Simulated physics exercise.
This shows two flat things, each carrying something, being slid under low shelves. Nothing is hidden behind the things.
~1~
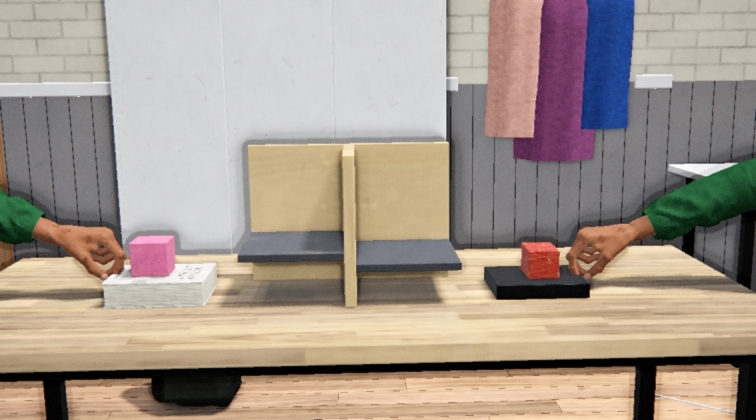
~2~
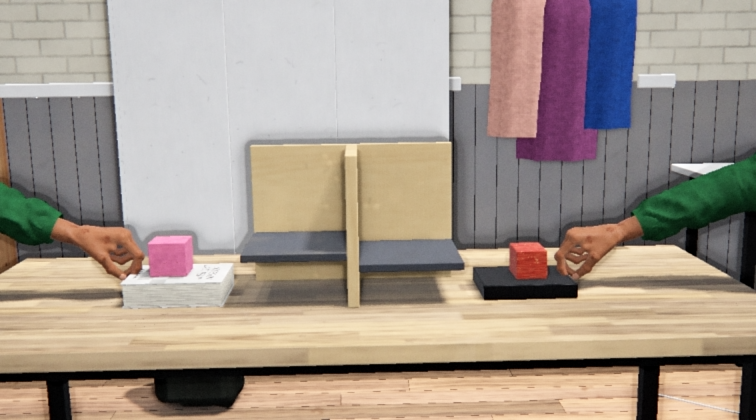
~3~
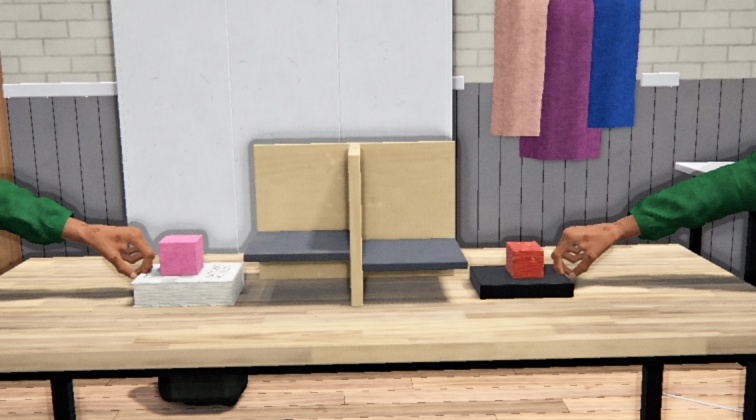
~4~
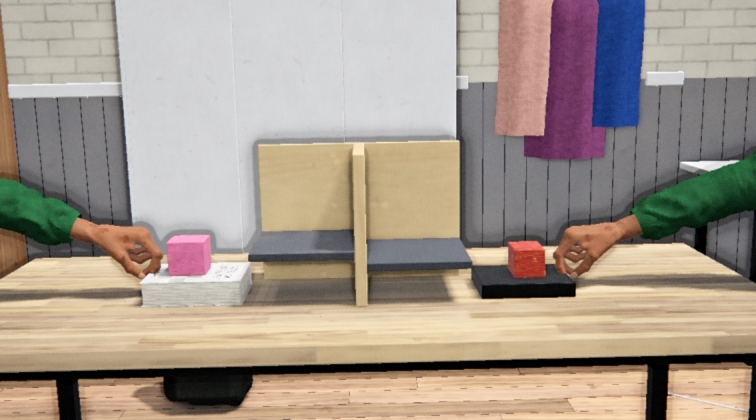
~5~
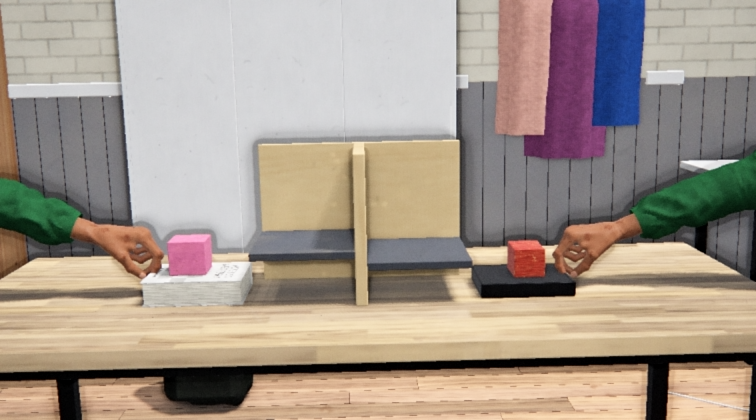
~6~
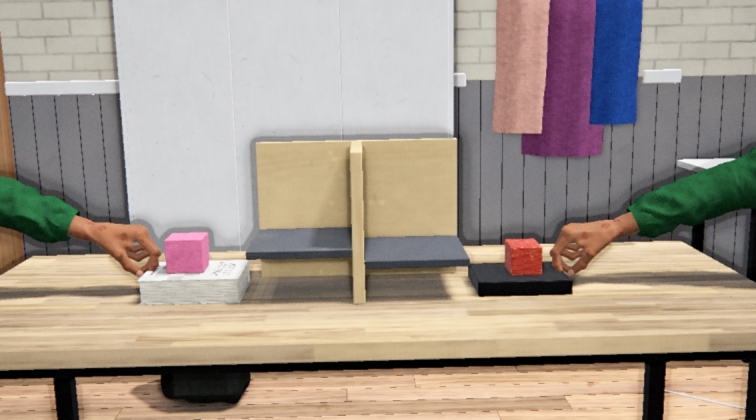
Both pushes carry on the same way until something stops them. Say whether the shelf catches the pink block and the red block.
Outcome: The pink block gets scraped off its spot and the red block gets scraped off its spot.
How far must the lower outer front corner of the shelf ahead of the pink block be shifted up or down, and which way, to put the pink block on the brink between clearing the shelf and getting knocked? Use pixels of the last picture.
A shift of 12 pixels, going up.
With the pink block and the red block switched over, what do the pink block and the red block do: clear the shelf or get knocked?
The pink block is knocked back; the red block gets knocked.
Then, 1.38 s past the last view, pink block pushed back on its carrier near (235, 253); red block pushed back on its carrier near (478, 258).
Then, 1.84 s past the last view, pink block pushed back on its carrier near (235, 253); red block on its side near (491, 271).
Then, 2.22 s past the last view, pink block leaning 48° off how it started near (232, 256); red block on its side near (499, 272).
Finally, the pink block is knocked back, near (218, 275); the red block is knocked back, near (499, 271).
